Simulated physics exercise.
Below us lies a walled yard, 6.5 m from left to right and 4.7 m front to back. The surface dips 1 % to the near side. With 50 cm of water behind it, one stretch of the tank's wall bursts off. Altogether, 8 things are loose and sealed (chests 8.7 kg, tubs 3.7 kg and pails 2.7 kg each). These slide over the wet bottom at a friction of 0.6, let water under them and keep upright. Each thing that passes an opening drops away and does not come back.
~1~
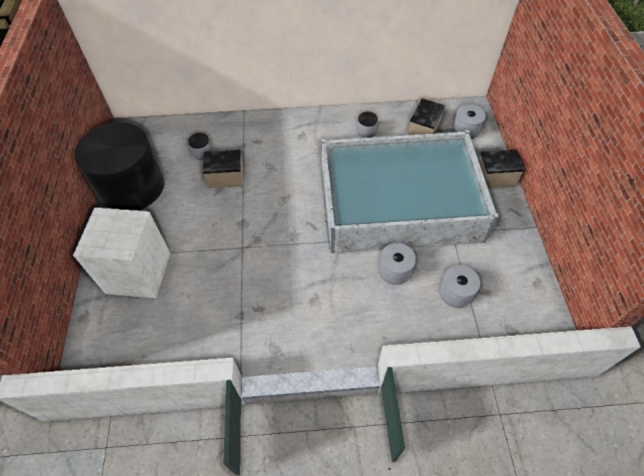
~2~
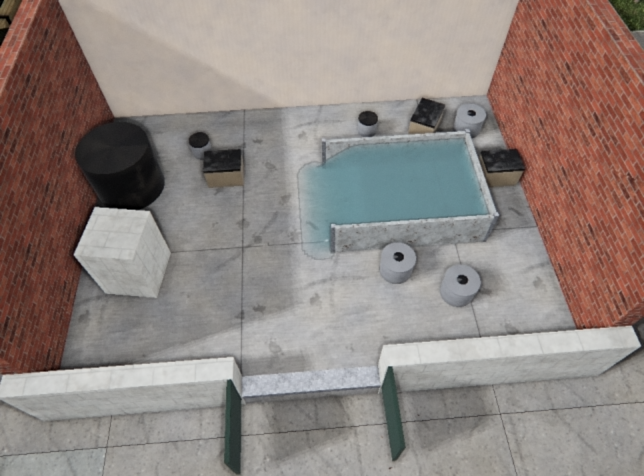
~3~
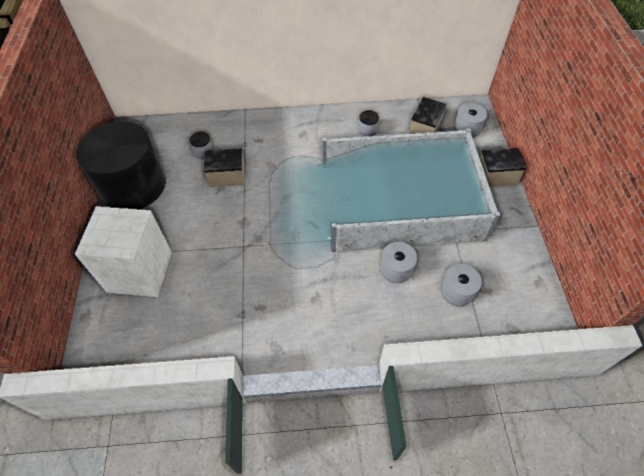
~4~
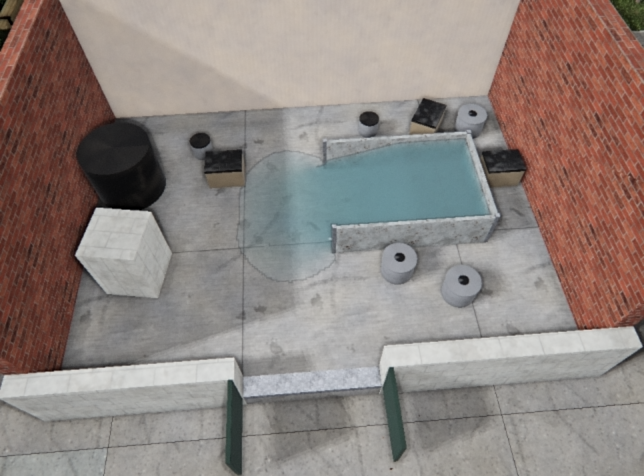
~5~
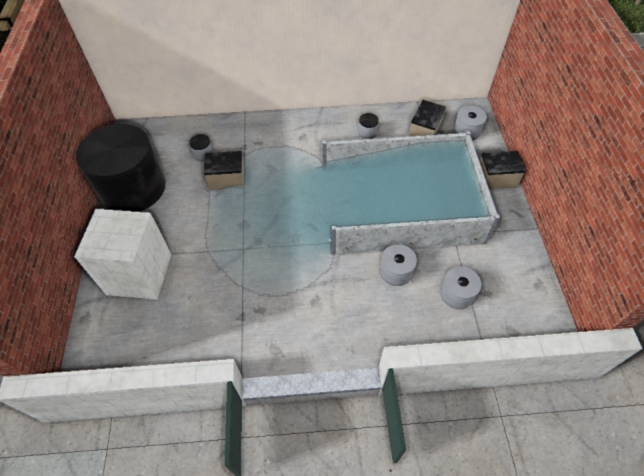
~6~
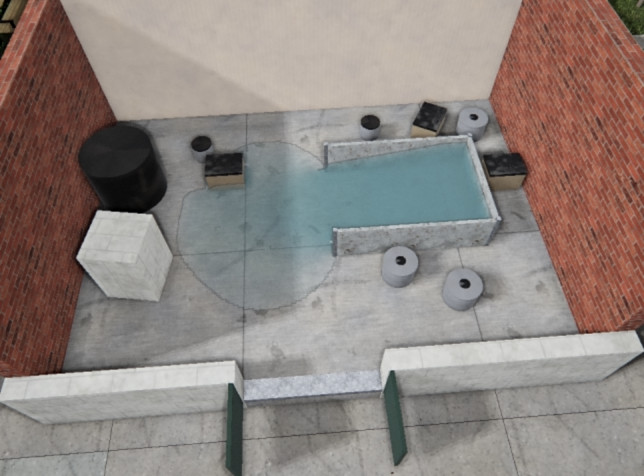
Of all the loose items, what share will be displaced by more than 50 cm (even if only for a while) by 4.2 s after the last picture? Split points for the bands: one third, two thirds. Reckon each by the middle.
It does not reach a third.
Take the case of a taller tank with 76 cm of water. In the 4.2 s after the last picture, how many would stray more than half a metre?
So the tally would be 3.
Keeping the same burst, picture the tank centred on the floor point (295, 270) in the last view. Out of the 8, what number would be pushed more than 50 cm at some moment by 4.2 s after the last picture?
That would give 2.
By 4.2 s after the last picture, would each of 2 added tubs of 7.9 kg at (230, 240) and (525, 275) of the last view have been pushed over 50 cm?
Above, below.
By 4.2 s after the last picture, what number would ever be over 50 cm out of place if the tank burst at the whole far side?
That would give 6.
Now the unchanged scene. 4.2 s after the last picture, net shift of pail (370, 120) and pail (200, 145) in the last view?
Respectively, 0 centimetres and 60 centimetres.
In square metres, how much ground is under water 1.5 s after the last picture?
The covered patch comes to about 17 m2.
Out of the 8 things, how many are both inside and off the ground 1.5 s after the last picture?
Total: 2.
Then, 0.4 s after the last picture 0 of 8 are over 50 cm from their spots; 0 afloat.
Then, 1.5 s after the last picture 2 of 8 are over 50 cm from their spots; 2 afloat.
Then, 2.8 s after the last picture 2 of 8 are over 50 cm from their spots; 2 afloat.
Then, 4.2 s after the last picture 2 of 8 are over 50 cm from their spots, and 2 have been at some point; 2 afloat.
